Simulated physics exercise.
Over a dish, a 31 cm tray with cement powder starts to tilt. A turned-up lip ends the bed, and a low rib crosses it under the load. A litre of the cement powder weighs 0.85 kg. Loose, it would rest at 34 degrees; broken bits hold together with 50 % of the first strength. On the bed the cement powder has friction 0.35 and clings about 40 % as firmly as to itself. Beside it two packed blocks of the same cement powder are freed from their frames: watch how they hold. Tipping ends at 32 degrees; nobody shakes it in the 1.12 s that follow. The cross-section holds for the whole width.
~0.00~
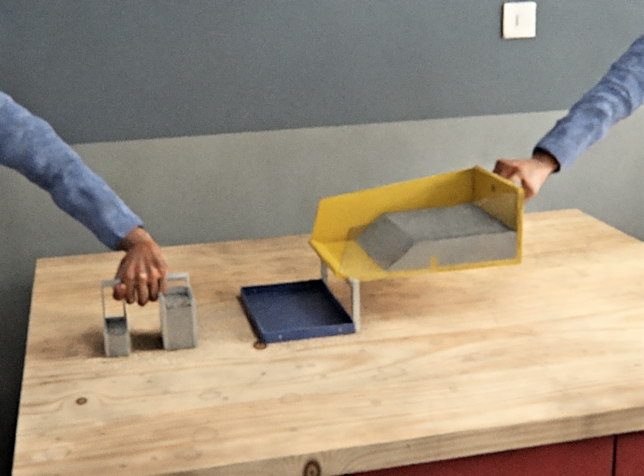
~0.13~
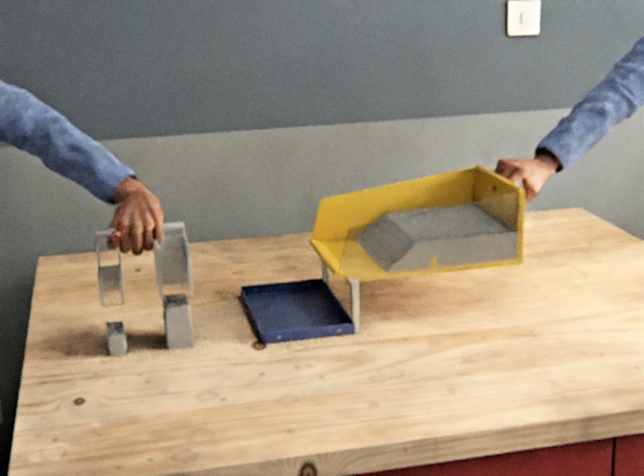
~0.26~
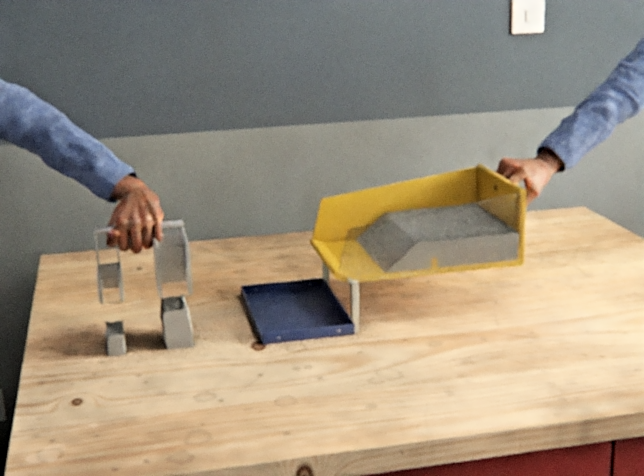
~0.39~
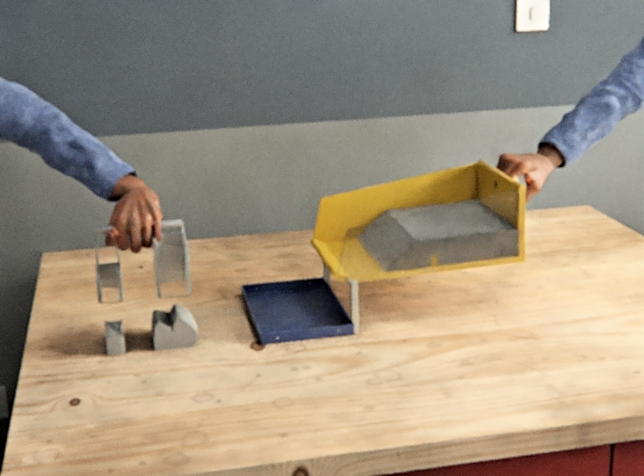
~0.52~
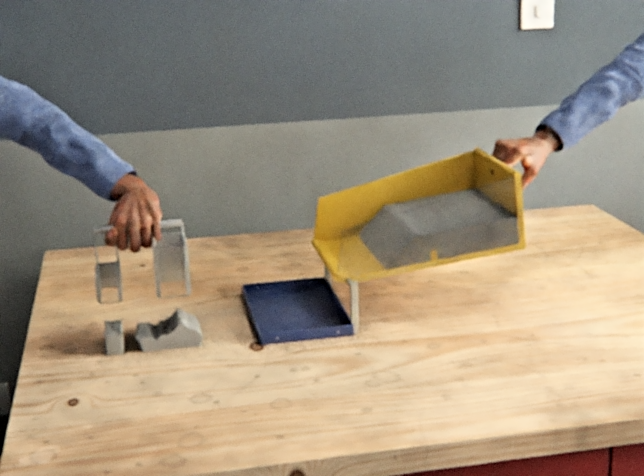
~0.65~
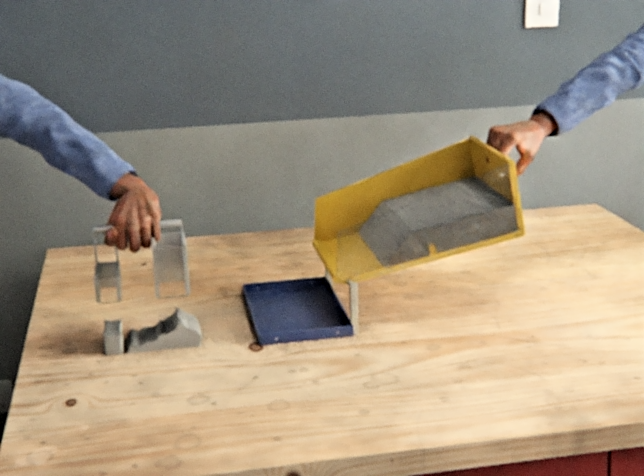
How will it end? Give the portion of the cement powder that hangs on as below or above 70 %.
The portion of the cement powder that hangs on is above 70 %.
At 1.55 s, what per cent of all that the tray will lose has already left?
About 0 %.
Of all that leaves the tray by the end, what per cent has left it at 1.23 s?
Some 0 per cent.
After 0.92 s, the tilt is 20 degrees and 100 % is on the bed.
After 1.23 s, the tilt is 31 degrees and 100 % is on the bed.
After 1.55 s, the tilt is 32 degrees and 100 % is on the bed.
After 1.86 s, the tilt is 32 degrees and 79 % is on the bed.
After 2.43 s, the tilt is 32 degrees and 78 % is on the bed.
